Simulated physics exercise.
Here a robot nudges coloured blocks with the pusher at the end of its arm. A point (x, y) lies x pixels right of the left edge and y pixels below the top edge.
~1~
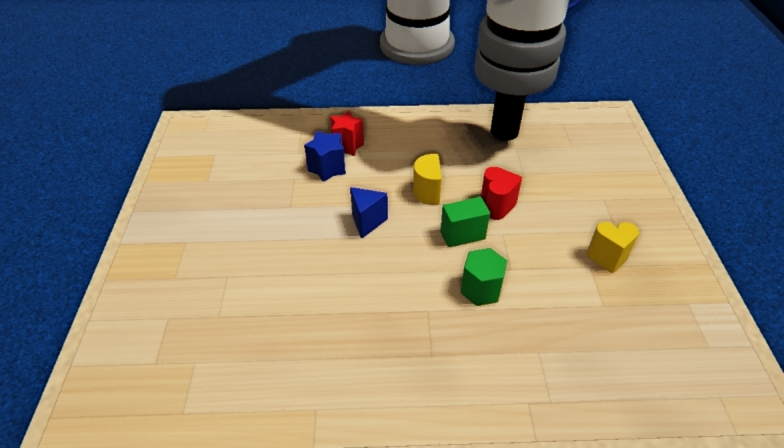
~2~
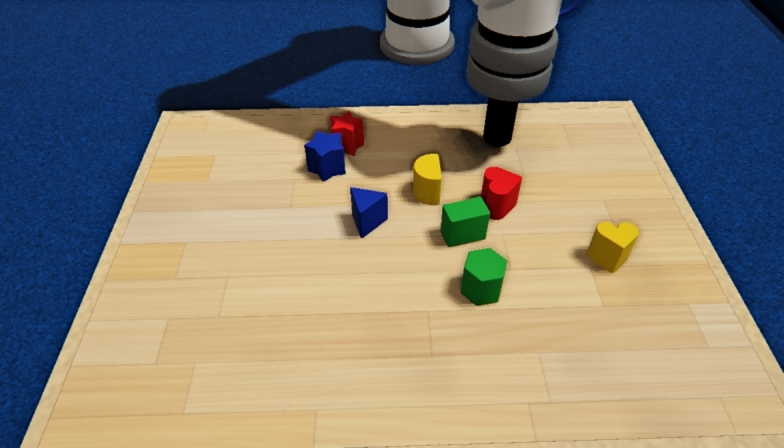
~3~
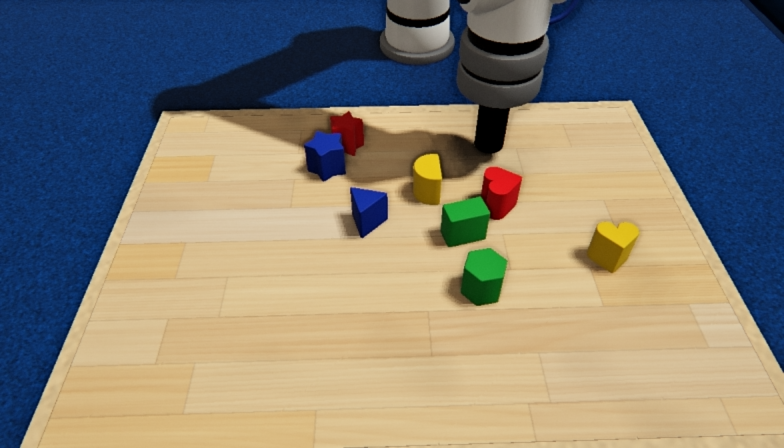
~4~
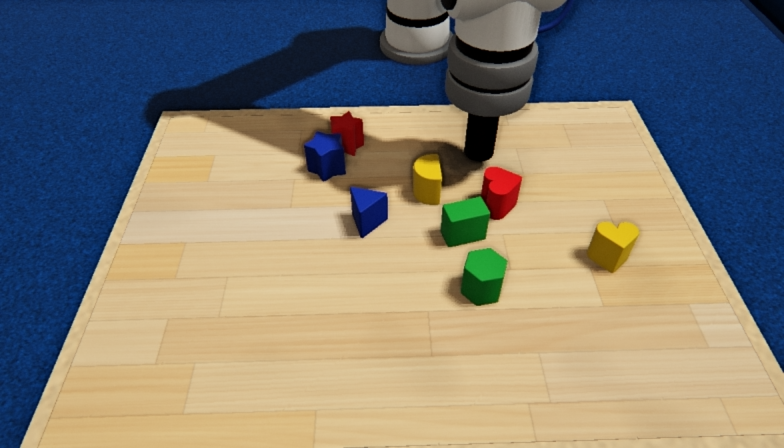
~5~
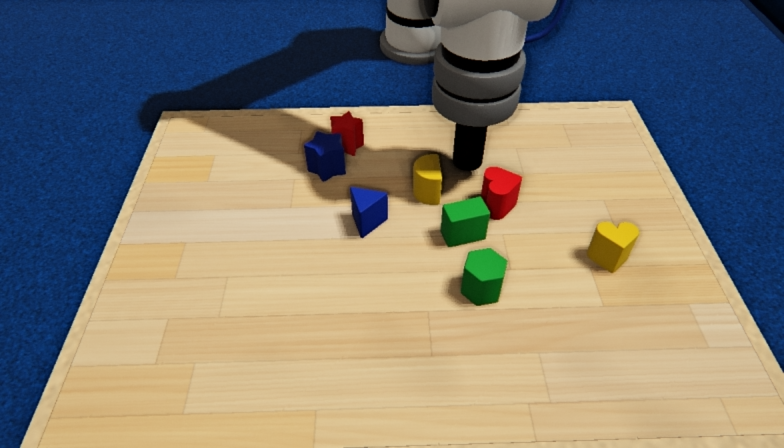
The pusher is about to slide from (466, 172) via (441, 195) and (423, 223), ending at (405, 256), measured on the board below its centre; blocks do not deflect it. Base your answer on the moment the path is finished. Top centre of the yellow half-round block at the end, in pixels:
It comes to (405, 177).
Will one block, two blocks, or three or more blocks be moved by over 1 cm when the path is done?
By the end, one block will have moved.
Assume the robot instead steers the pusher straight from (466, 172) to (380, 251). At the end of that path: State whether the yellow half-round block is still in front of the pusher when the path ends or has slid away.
It slips out to the side or back.
The first path, step by step. One third of the way, pusher at (442, 184); yellow half-round block at (415, 172).
Two thirds of the way, pusher at (423, 213); yellow half-round block at (405, 177), turned 25° clockwise.
At the end, pusher at (405, 245); yellow half-round block at (405, 177), turned 25° clockwise; green rectangle unmoved.
